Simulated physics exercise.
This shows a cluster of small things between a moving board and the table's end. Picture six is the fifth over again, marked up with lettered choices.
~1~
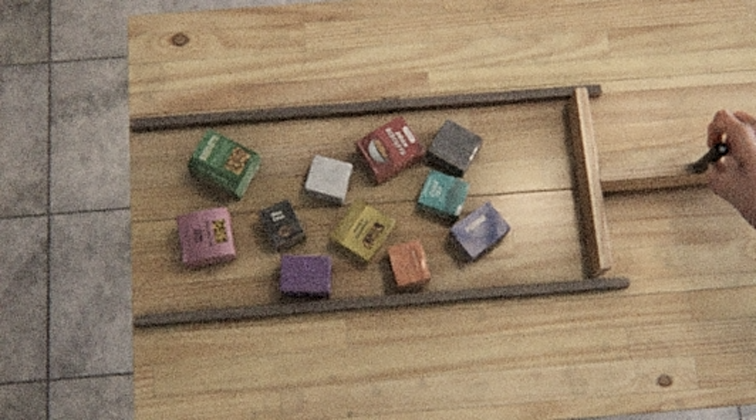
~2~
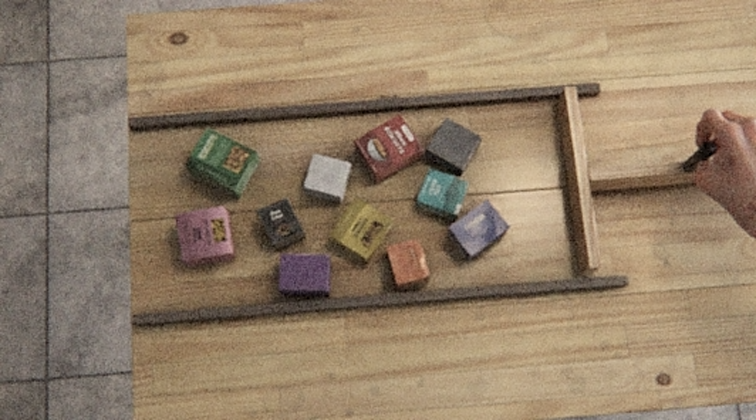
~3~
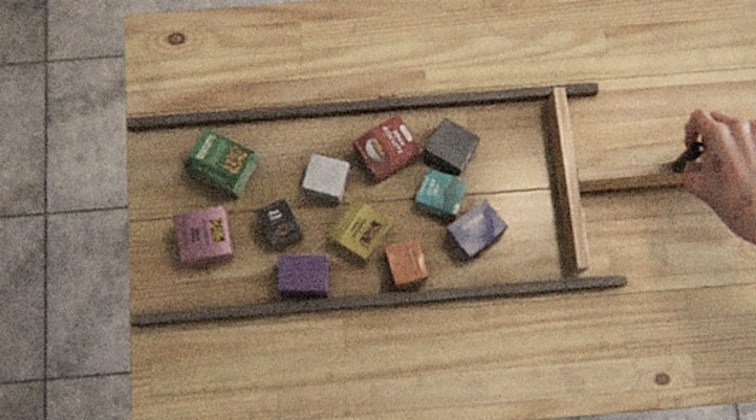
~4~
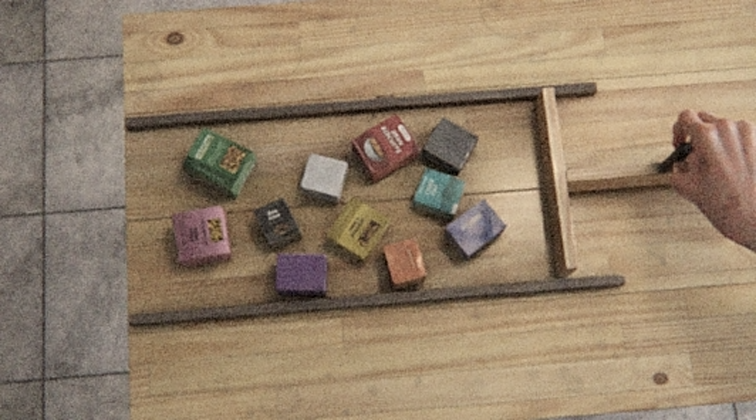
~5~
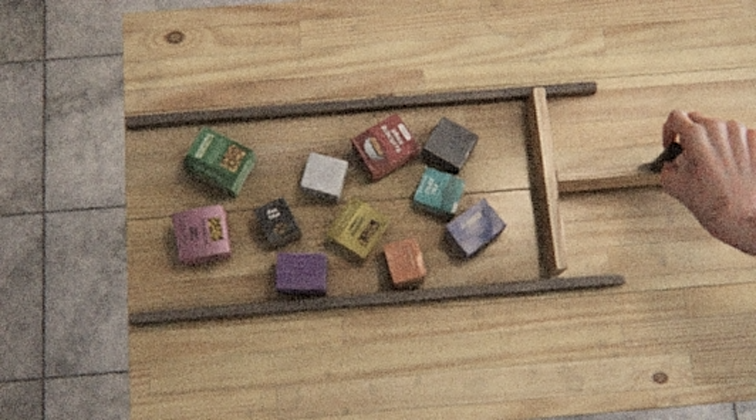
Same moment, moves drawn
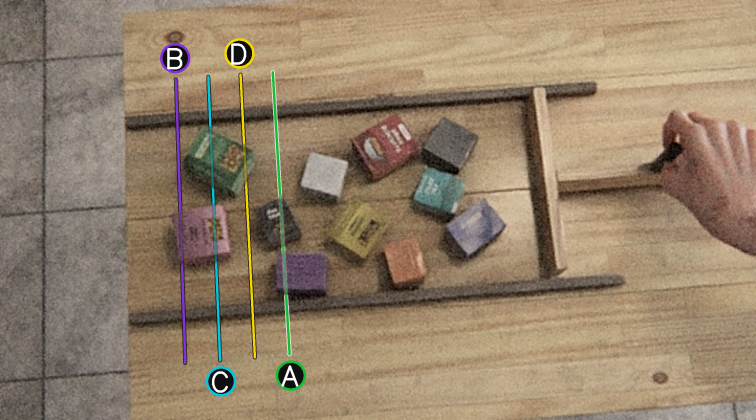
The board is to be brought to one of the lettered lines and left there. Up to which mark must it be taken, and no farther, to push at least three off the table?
Up to line C.
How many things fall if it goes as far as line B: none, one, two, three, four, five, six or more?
Six or more.
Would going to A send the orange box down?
No.
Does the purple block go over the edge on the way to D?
No.
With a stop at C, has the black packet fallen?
Yes.
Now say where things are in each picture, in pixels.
Turquoise box (443, 196); white block (329, 180); green box (225, 164), in the first frame.
Board (583, 175); yellow packet (361, 230), in the second frame.
Board (572, 175); red box (387, 149), in the third frame.
Board (560, 176); blue packet (474, 230), in the fourth frame.
Board (550, 176); orange box (404, 263); black packet (278, 223); turquoise box (439, 193), in the fifth frame.
On the marked copy, A at (281, 208); B at (180, 216); C at (214, 213); D at (247, 211).
Following C. Soon after the start, board (430, 185); orange box (361, 270); blue packet (398, 244).
Later, board (307, 195); pink packet (153, 251); green box (163, 154).
In the end, board (213, 202); pink packet over the edge; green box over the edge; five fallen.
As for the rest, A drops none; B drops eight, but is farther than needed; D drops only two.
